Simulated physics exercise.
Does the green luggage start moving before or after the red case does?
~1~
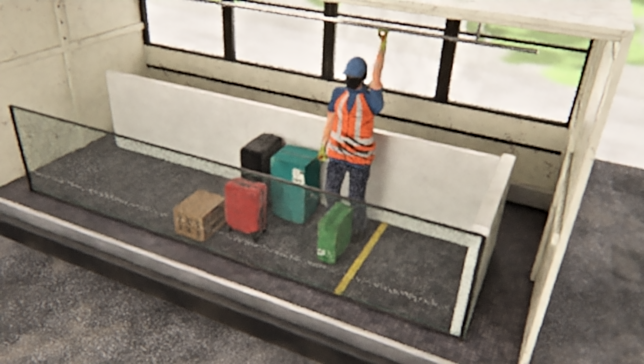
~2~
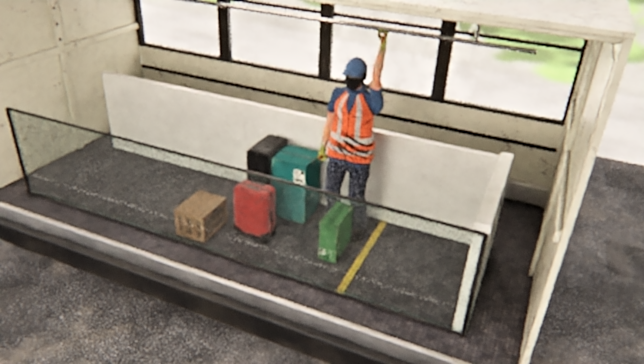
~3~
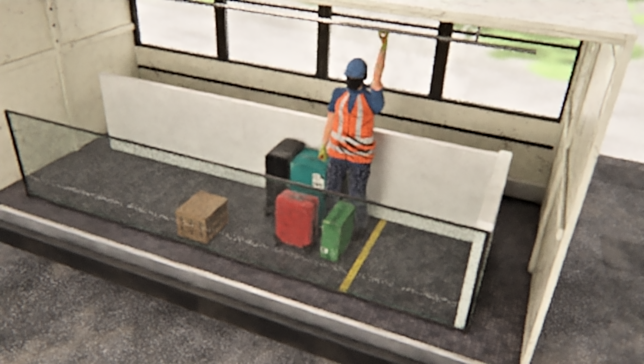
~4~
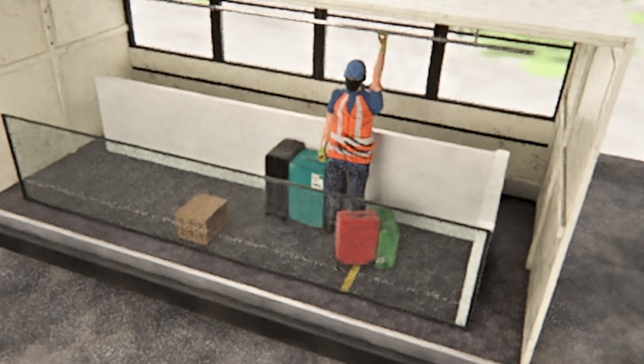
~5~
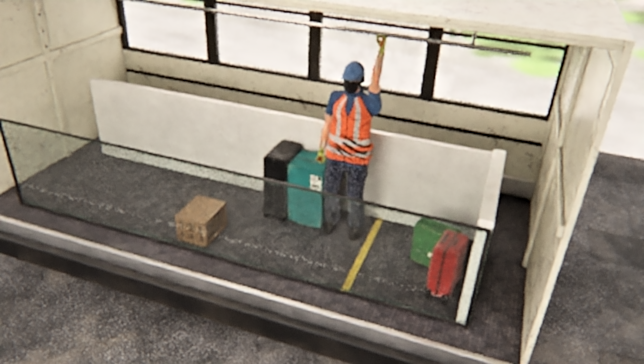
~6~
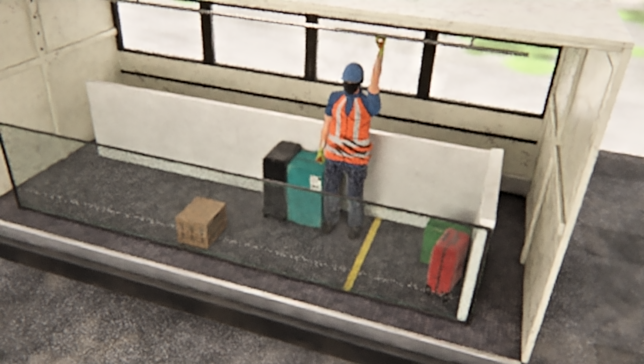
It starts after the red case. The red case is already sliding right while the green luggage is still standing in its place.
